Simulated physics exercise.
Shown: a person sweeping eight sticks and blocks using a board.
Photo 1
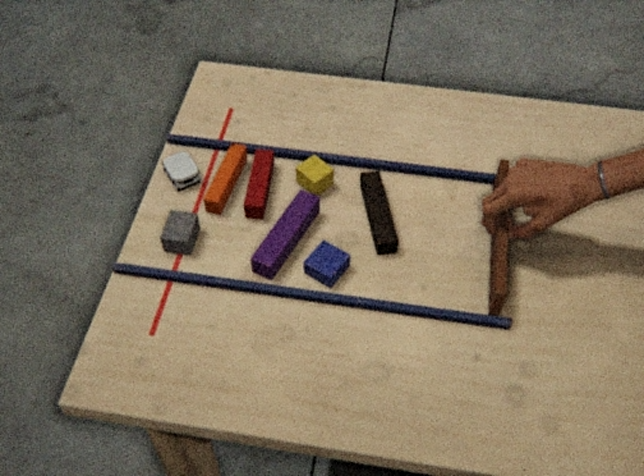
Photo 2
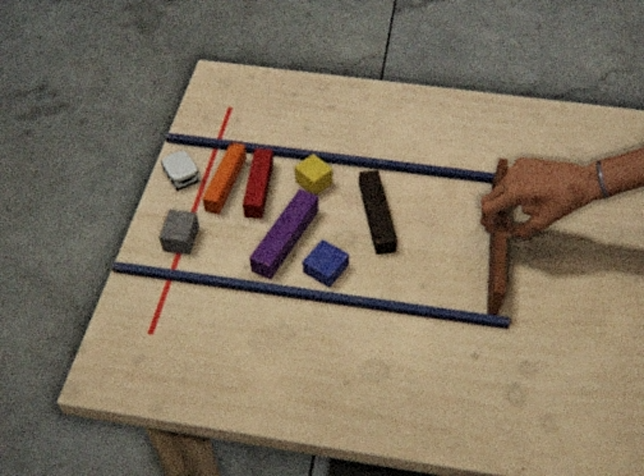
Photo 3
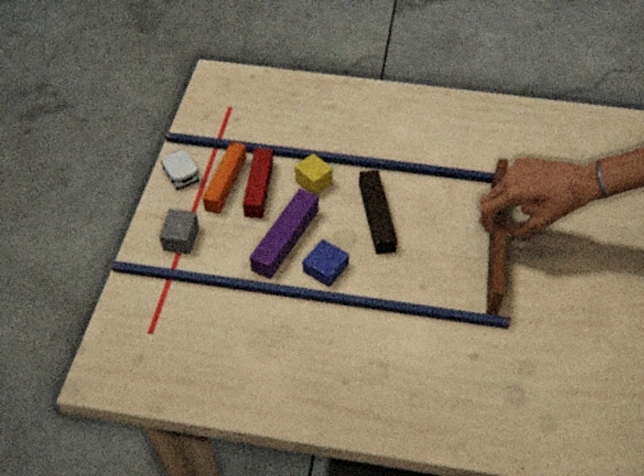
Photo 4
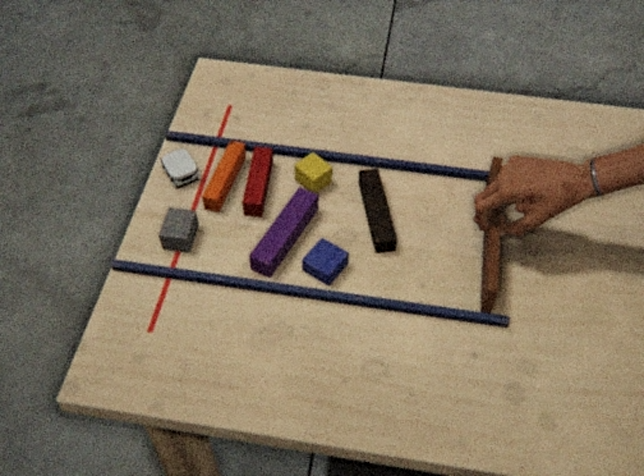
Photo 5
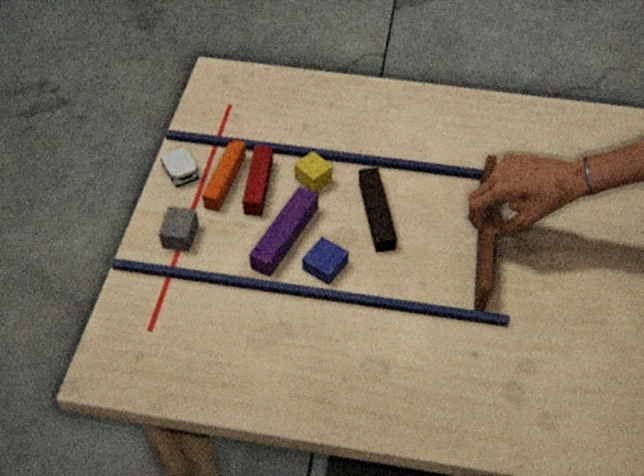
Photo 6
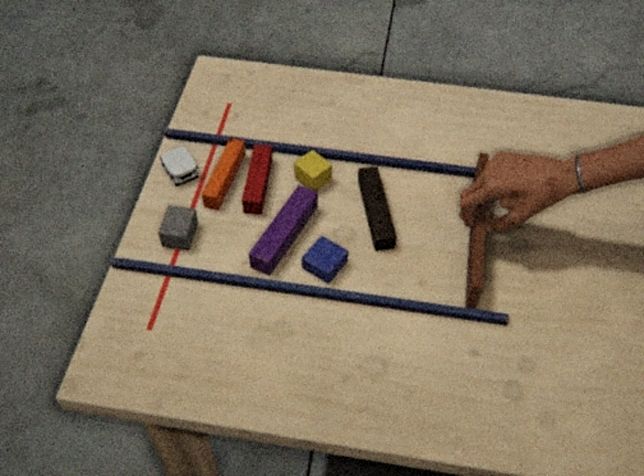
In the video, a hand at the right slides a brown board slightly left between two dark rails on a wooden table, while the colourful sticks and blocks lying near a red line stay still, untouched by the board.
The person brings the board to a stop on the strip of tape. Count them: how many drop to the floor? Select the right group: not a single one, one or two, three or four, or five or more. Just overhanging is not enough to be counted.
Looks like three or four of them go over the edge, I'd say.
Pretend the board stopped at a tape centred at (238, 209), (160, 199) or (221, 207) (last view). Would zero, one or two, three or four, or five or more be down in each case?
So, tape by tape, it's not one, then at least five, then one or two.
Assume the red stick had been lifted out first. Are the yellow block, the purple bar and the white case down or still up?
Final state: Yellow block in place, purple bar in place, white case off.
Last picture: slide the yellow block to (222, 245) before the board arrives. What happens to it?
Yellow block: Gone.
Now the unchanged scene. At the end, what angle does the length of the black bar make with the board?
Angle: Around 0°.
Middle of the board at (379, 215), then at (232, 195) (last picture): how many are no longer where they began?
So 1, and at the other place 8.
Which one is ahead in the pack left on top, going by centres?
It would be the purple bar.
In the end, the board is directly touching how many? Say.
The count in contact is 2.
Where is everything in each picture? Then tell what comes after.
In the first frame, white case (182, 172); grey block (181, 233); orange stick (226, 179); board (499, 235); tape (196, 208).
In the second frame, grey block (180, 232); red stick (259, 183).
In the third frame, orange stick (225, 177); blue block (326, 263).
In the fourth frame, white case (180, 169); yellow block (314, 174).
In the fifth frame, grey block (179, 229); black bar (377, 209).
In the sixth frame, white case (180, 167); grey block (179, 228); orange stick (224, 173); board (477, 228); tape (194, 203).
Soon after, none off yet; white case at rest near (180, 167); grey block at rest near (179, 228); orange stick at rest near (224, 173).
Then, none off yet; white case at rest near (180, 167); grey block at rest near (179, 228); orange stick moved a little near (211, 172).
At rest, the number that fall off is three or four; fallen, red stick, orange stick, grey block and white case.
